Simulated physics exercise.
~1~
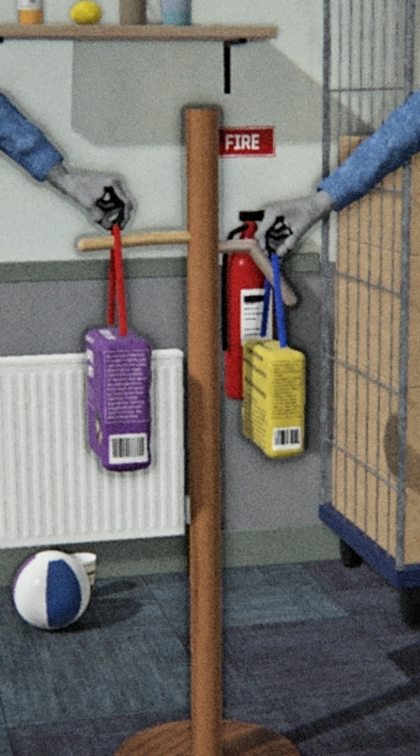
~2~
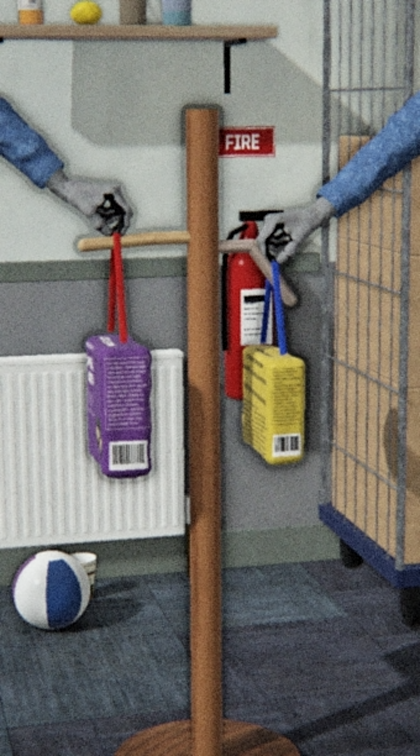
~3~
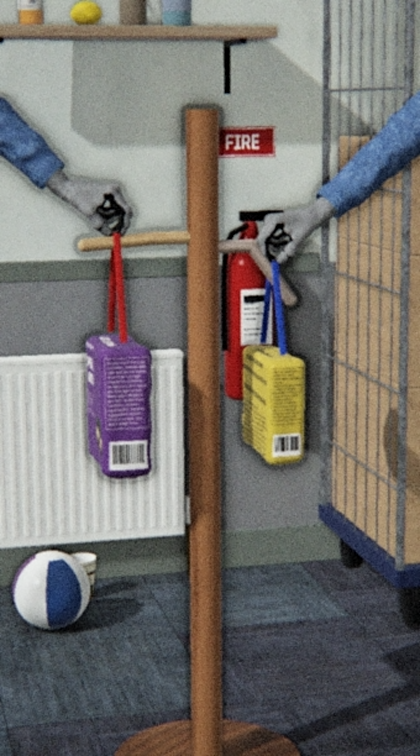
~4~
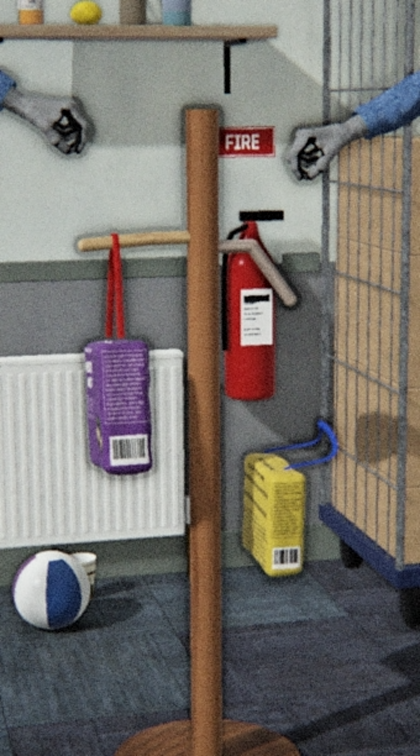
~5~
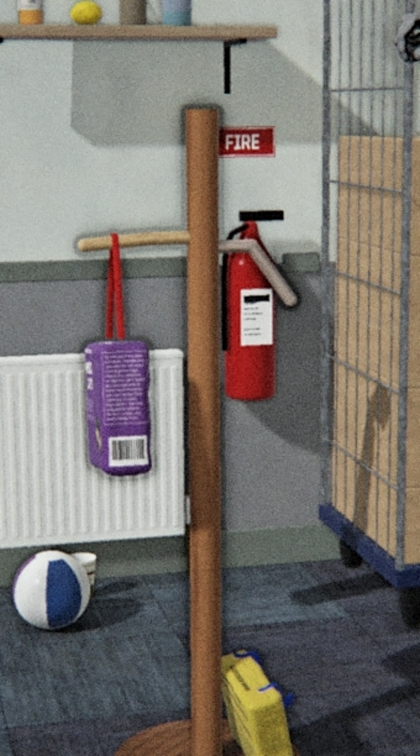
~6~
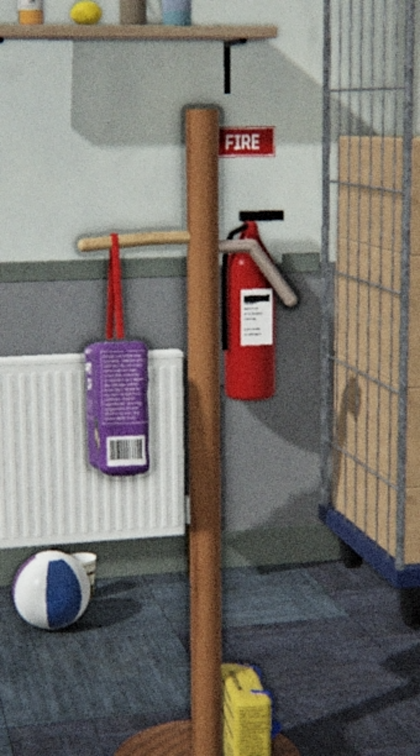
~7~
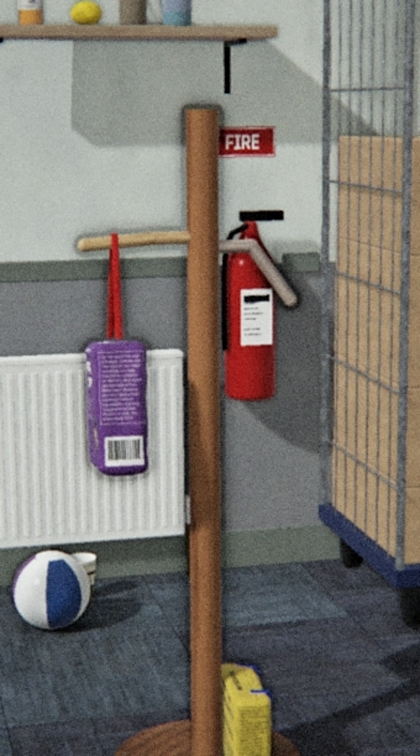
Two hands held a purple sack and a yellow bag by their loops at the pegs of a wooden post, then let go and drew back; the purple sack stayed hanging on the left, while the yellow bag dropped to the floor.
